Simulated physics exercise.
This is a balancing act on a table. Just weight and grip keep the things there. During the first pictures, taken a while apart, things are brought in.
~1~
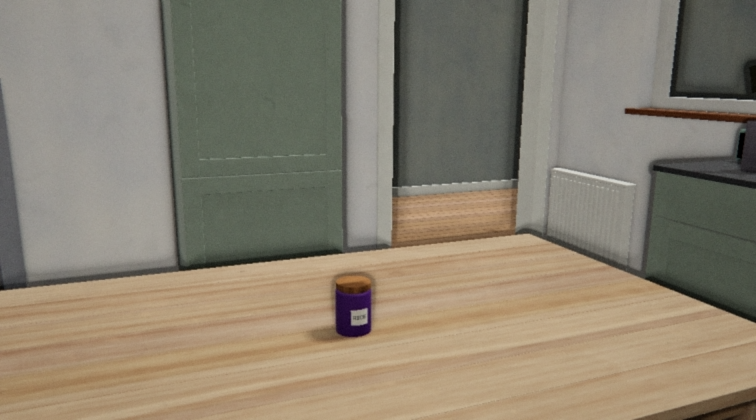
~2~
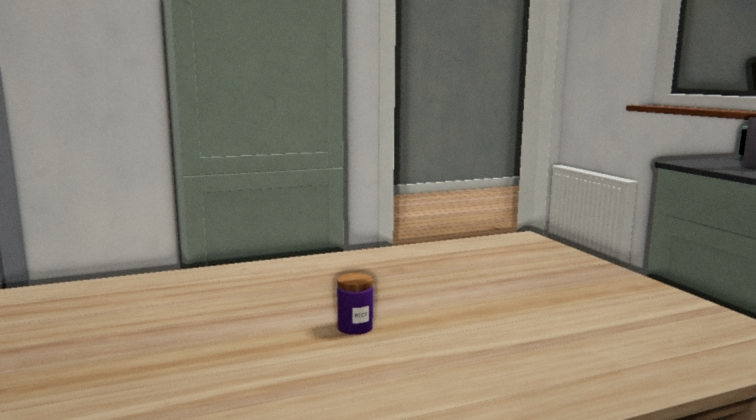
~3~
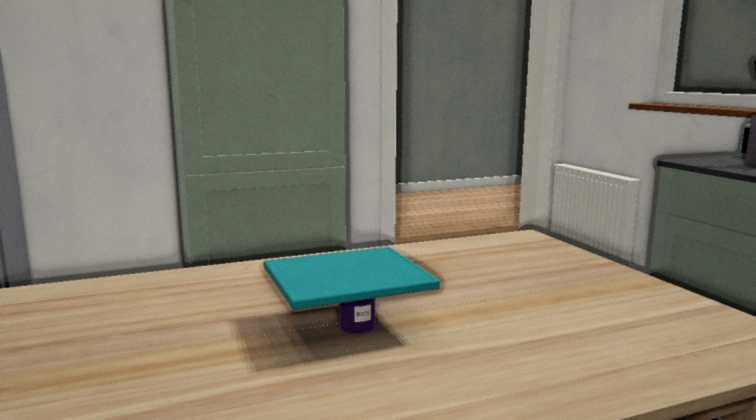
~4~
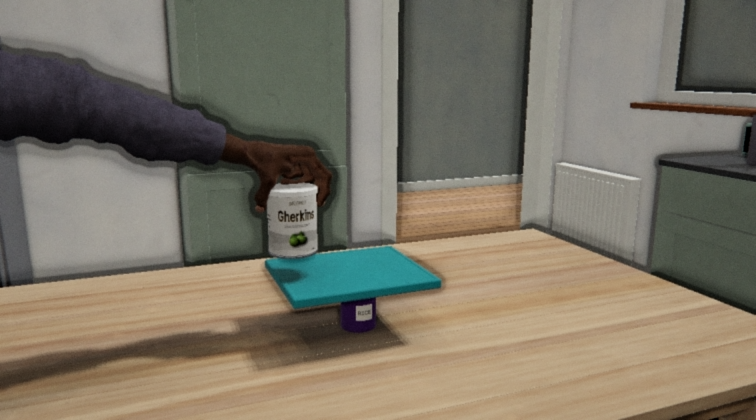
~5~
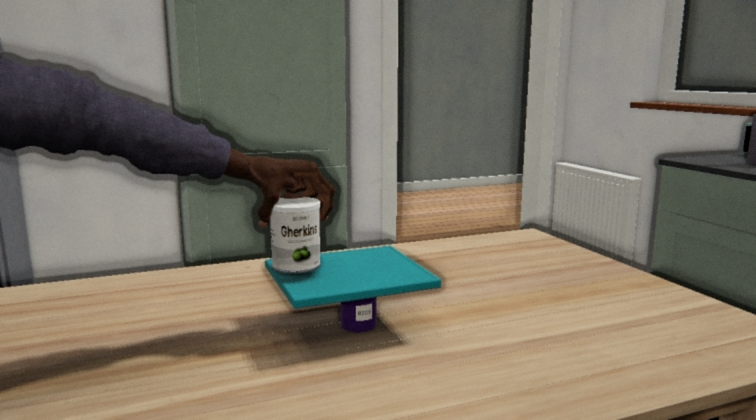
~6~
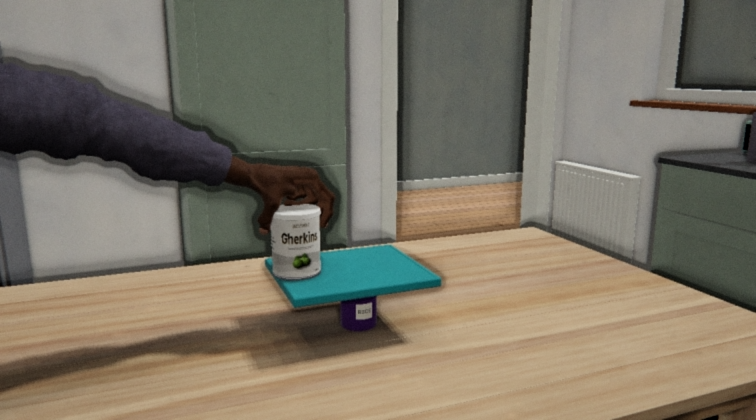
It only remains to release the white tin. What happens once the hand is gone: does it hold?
My guess is the stack won't stay standing.
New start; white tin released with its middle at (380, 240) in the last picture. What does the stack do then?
Well, it survives then.
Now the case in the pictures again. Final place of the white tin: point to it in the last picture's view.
Around (234, 317).
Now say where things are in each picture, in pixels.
The last thing is not in view yet; purple jar (354, 306), in the first picture.
The last thing is not in view yet; purple jar (355, 303), in the second picture.
The last thing is not in view yet, in the third picture.
Still above its spot; white tin (292, 220), in the fourth picture.
Still above its spot; white tin (296, 234), in the fifth picture.
Set down, still held; white tin (296, 241), in the sixth picture.
Then, 0.30 s past the last view, white tin now fallen; turquoise lid rocked 53° from its first pose.
Then, 0.40 s past the last view, turquoise lid rocked 54° from its first pose.
Then, 0.50 s past the last view, turquoise lid rocked 37° from its first pose.
Finally, fallen, white tin; down or leaning hard in the stack, turquoise lid; purple jar still in place. Final places as the last picture's camera would see them, white tin near (233, 317). The stack gives way.
